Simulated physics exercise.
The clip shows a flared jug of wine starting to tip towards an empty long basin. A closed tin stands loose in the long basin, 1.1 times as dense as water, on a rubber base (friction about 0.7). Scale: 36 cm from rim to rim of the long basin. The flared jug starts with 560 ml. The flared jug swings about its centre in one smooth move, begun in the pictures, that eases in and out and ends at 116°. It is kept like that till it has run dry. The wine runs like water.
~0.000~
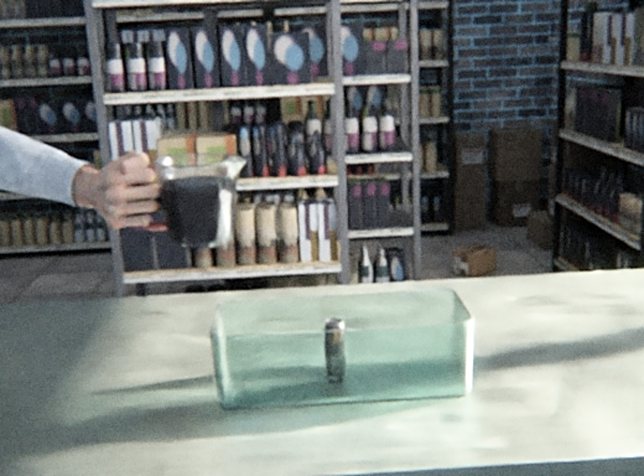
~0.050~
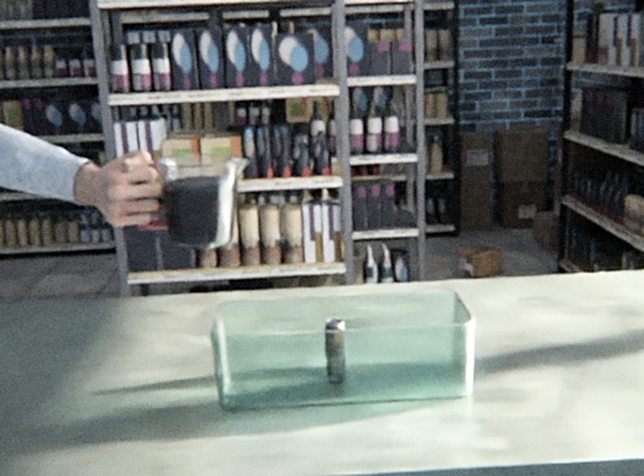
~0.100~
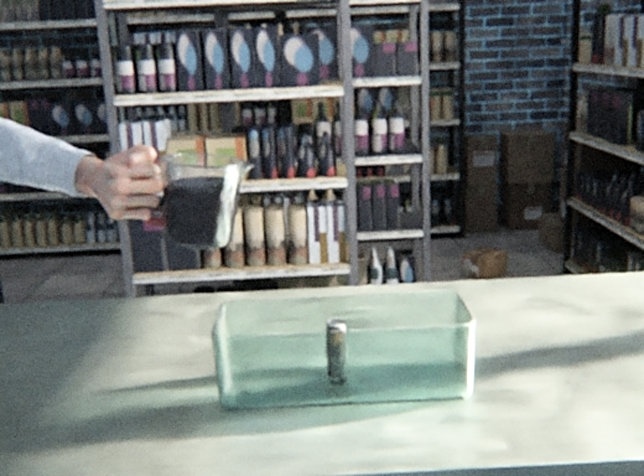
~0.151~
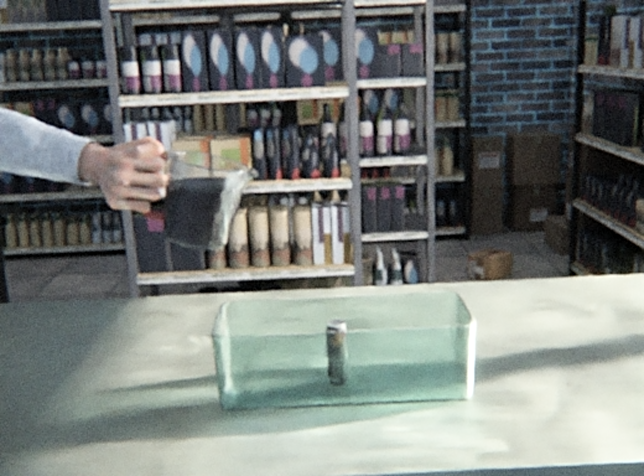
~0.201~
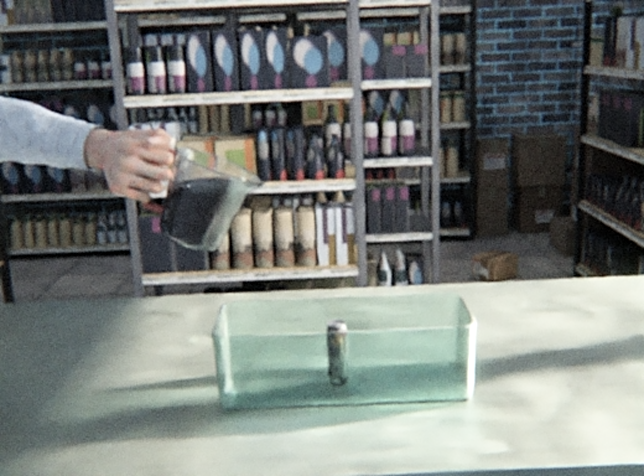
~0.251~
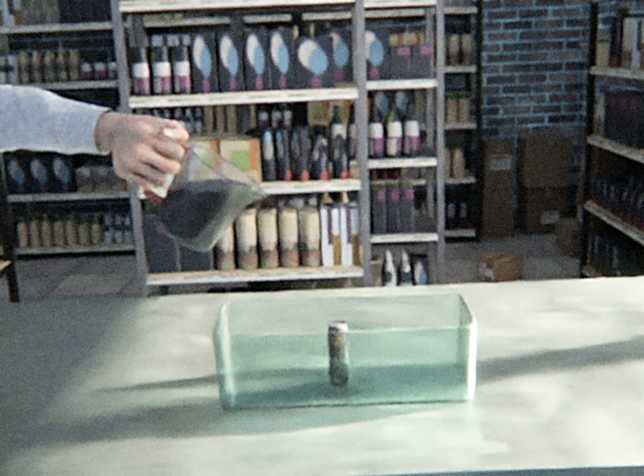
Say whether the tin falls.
It stays up.
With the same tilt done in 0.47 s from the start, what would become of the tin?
The tin keeps standing.
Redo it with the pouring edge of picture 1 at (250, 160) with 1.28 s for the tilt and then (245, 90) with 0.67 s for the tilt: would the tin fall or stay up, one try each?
First it remains upright; then it topples.
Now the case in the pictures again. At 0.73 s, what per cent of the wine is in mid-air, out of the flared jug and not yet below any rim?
Near 14 in a hundred.
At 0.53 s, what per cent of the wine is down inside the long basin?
About 16 per cent.
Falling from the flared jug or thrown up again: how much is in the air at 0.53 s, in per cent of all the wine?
About 36 per cent.
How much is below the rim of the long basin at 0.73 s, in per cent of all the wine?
Some 82 per cent.
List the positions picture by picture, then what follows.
The first picture shows tilt 0°; pouring edge (249, 159); surface from (163, 183) to (234, 179); the long basin's rim runs from (215, 320) to (464, 306); the tin's top is at (334, 324).
The second picture shows tilt 2°; pouring edge (250, 160); surface from (163, 183) to (235, 180).
The third picture shows tilt 6°; pouring edge (255, 165); surface from (167, 182) to (238, 181).
The fourth picture shows tilt 14°; pouring edge (260, 173); surface from (170, 183) to (242, 182).
The fifth picture shows tilt 24°; pouring edge (265, 184); surface from (171, 186) to (248, 184).
The sixth picture shows tilt 36°; pouring edge (268, 196); surface from (168, 195) to (259, 190).
Then, 0.53 s in, the tilt is 103° and 47 per cent is still to pour; the tin stands where it began.
Then, 0.73 s in, the tilt is 116° and 4 per cent is still to pour; the tin stands where it began.
Then, 0.94 s in, the tilt is 116° and 0 per cent is still to pour; the tin stands where it began.
Then, 1.17 s in, the tilt is 116° and 0 per cent is still to pour; the tin stands where it began.
Finally, the tin stands where it began.
